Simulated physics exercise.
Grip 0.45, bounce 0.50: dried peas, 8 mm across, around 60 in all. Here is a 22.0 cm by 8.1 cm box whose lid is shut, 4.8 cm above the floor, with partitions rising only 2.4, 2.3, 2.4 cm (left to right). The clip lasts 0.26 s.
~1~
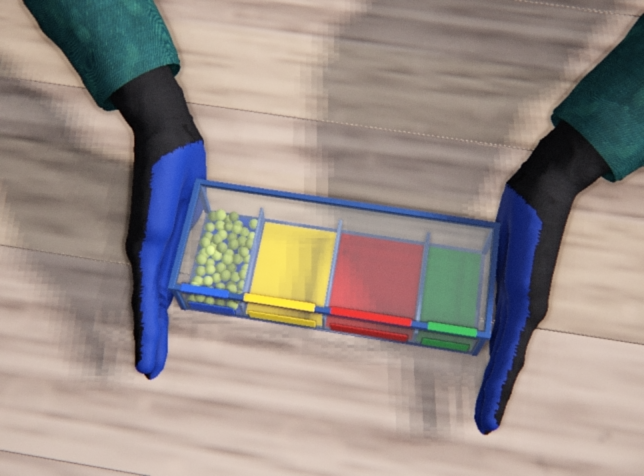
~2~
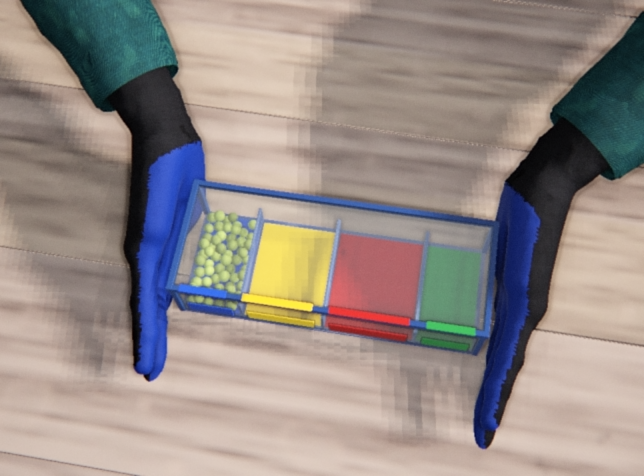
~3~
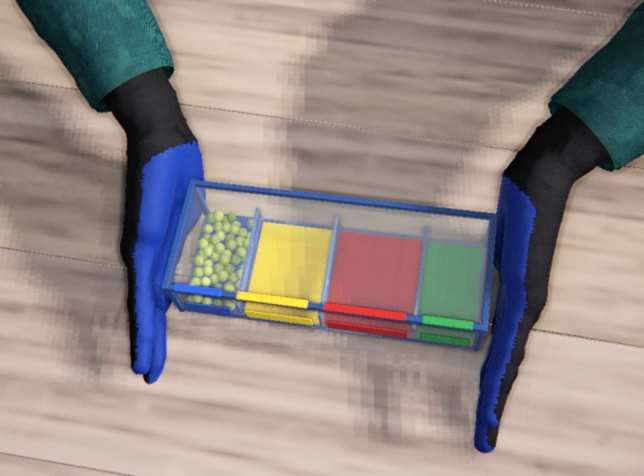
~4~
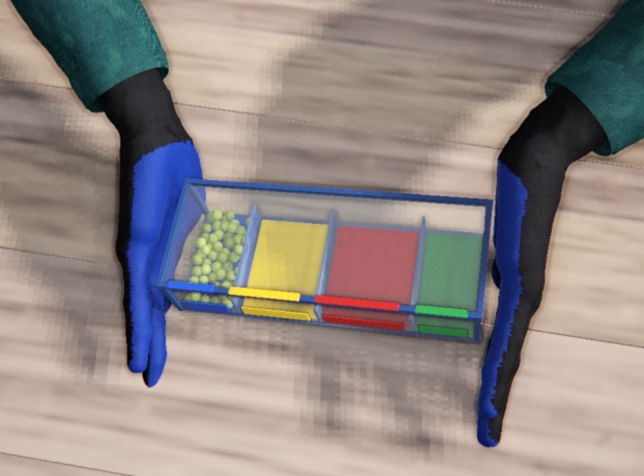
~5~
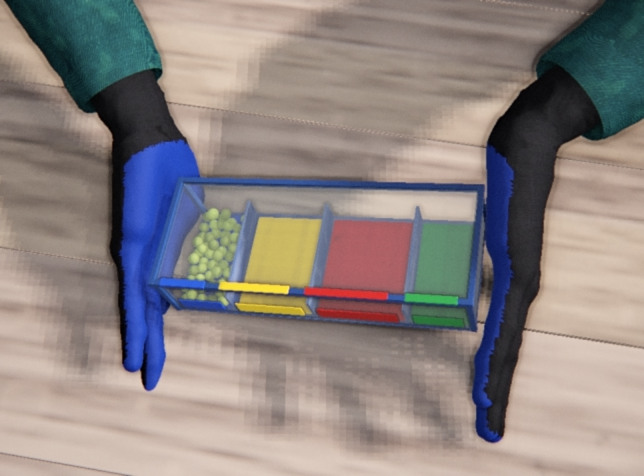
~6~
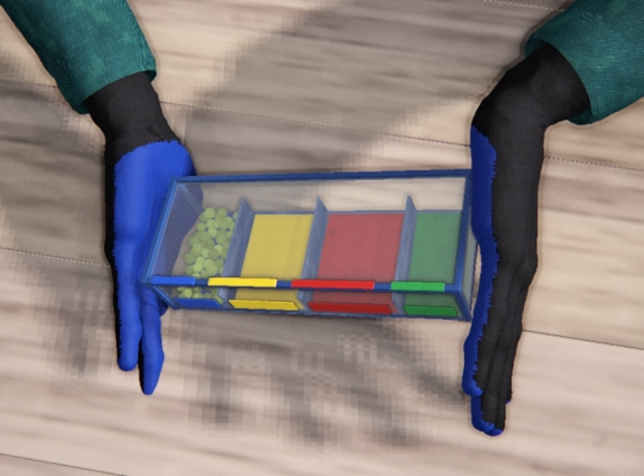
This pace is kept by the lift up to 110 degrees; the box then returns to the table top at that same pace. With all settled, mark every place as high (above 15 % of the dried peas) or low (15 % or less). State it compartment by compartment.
Red compartment: Low; blue compartment: High; green compartment: Low; yellow compartment: Low.
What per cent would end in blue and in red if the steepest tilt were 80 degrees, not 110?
You'd get blue at 100 % and red at 0 %.
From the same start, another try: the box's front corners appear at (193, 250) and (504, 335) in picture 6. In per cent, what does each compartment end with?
Each compartment ends like this: Red 0 per cent, blue 0 per cent, green 100 per cent, yellow 0 per cent.
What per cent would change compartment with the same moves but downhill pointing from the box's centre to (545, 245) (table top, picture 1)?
Around 100 percent of them.
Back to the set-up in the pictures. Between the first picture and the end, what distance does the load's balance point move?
I'd put it at close to 1.0 cm.
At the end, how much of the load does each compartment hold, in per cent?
Red 0; blue 100; green 0; yellow 0 (per cent).
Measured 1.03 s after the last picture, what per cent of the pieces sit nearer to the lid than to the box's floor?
70 per cent, give or take.
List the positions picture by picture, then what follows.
The first picture shows box tilt 0 degrees, front corners at (175, 285) and (484, 333); blue 100 %.
The second picture shows box tilt 1 degrees, front corners at (173, 286) and (483, 332).
The third picture shows box tilt 4 degrees, front corners at (169, 285) and (481, 326), lowest corner left back.
The fourth picture shows box tilt 9 degrees, front corners at (163, 283) and (477, 314), lowest corner left back.
The fifth picture shows box tilt 14 degrees, front corners at (156, 281) and (467, 301), lowest corner left back.
The sixth picture shows box tilt 19 degrees, front corners at (148, 279) and (455, 286), lowest corner left back; blue 100 %.
Then, 1.03 s after the last picture, tilt 110 degrees; blue 100 %.
Then, 1.72 s after the last picture, tilt 48 degrees; blue 100 %.
Then, 2.44 s after the last picture, tilt 0 degrees; blue 100 %.
In the end, red 0 %, blue 100 %, green 0 %, yellow 0 %.
